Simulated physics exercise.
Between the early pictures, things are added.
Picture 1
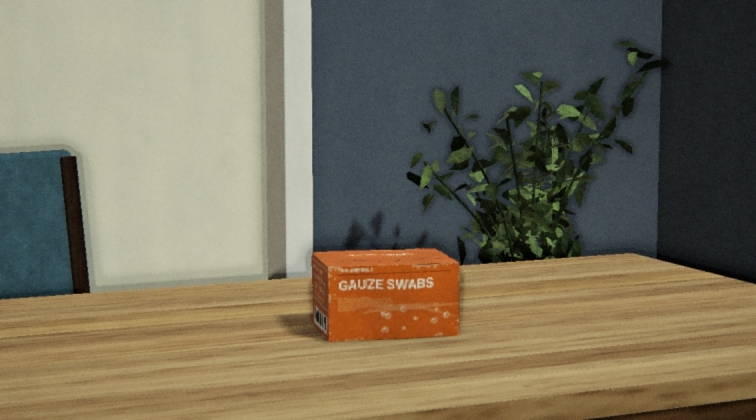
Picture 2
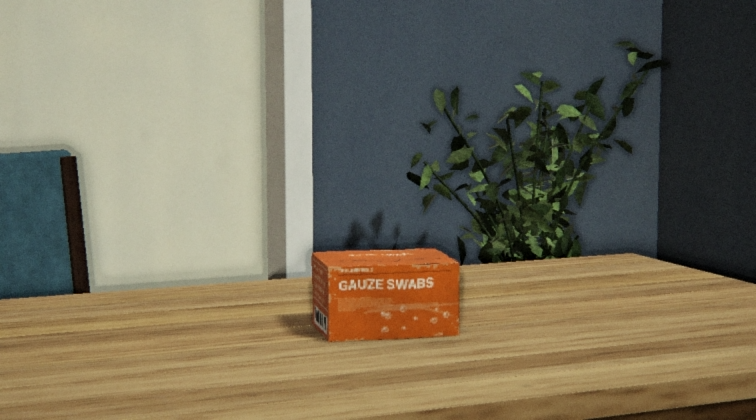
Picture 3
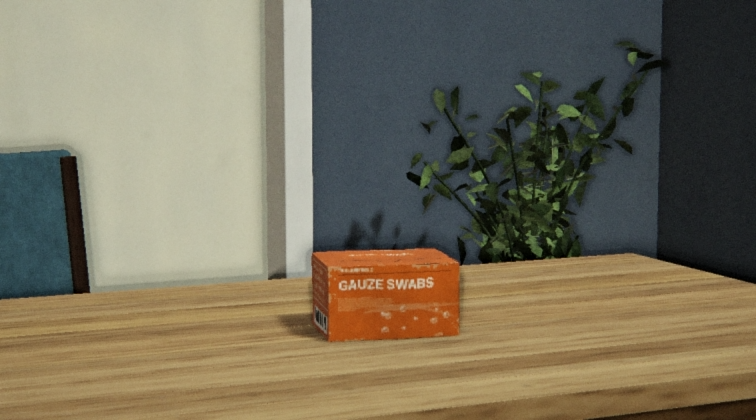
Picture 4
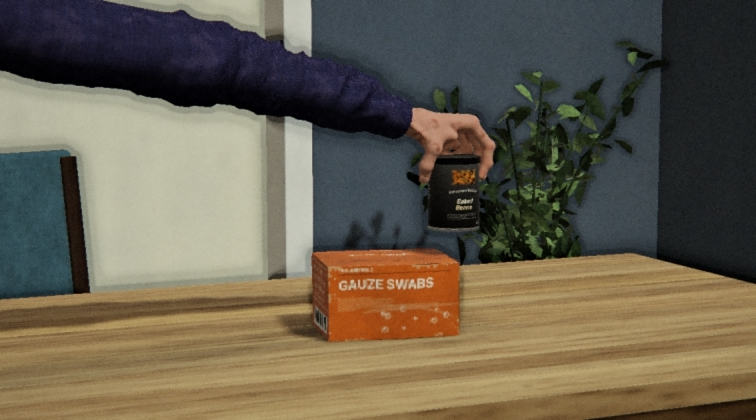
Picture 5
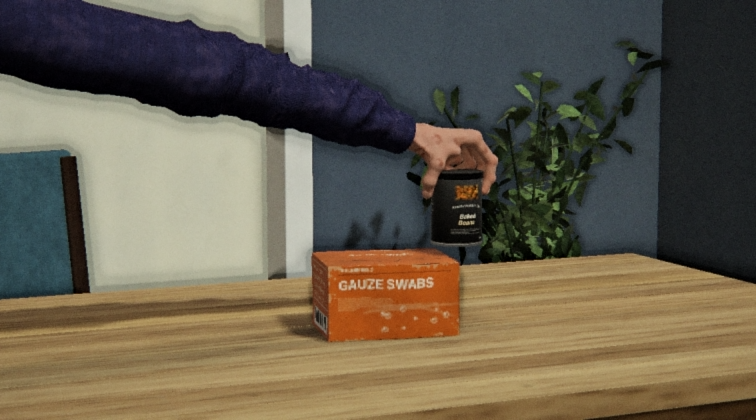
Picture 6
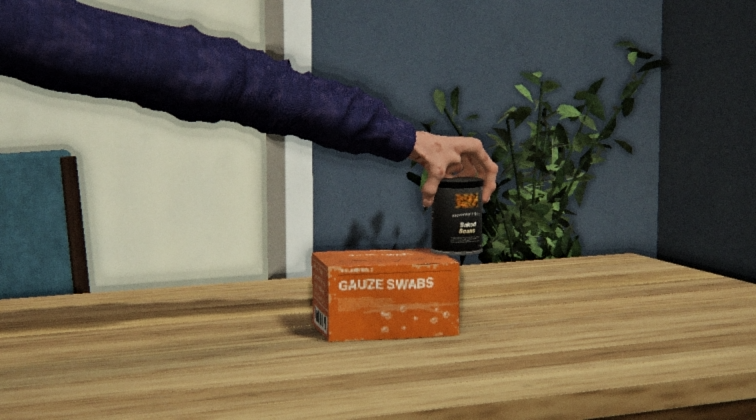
A wooden tabletop in a room with cream and blue-grey walls is seen from slightly above by a still camera. An orange box of gauze swabs sits near the centre, with a teal chair at left and a leafy green plant behind to the right. A purple-sleeved arm appears from the left, its hand holding a black pot above the box's right side and lowering it slightly.
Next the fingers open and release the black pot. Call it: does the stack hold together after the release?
No, it falls apart.
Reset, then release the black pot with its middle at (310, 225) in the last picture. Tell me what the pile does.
In the end the pile crashes down.
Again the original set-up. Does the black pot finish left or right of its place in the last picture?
That would be the viewer's right.
Then, 0.30 s later than the last frame, black pot now fallen.
Then, 0.40 s later than the last frame, things are still on the move.
Then, 0.50 s later than the last frame, as before.
Then, 2.00 s later than the last frame, nothing new.
When it is over, fallen, black pot; orange box as before. End places, in pixels of the last picture, black pot near (510, 296). The pile gives way.
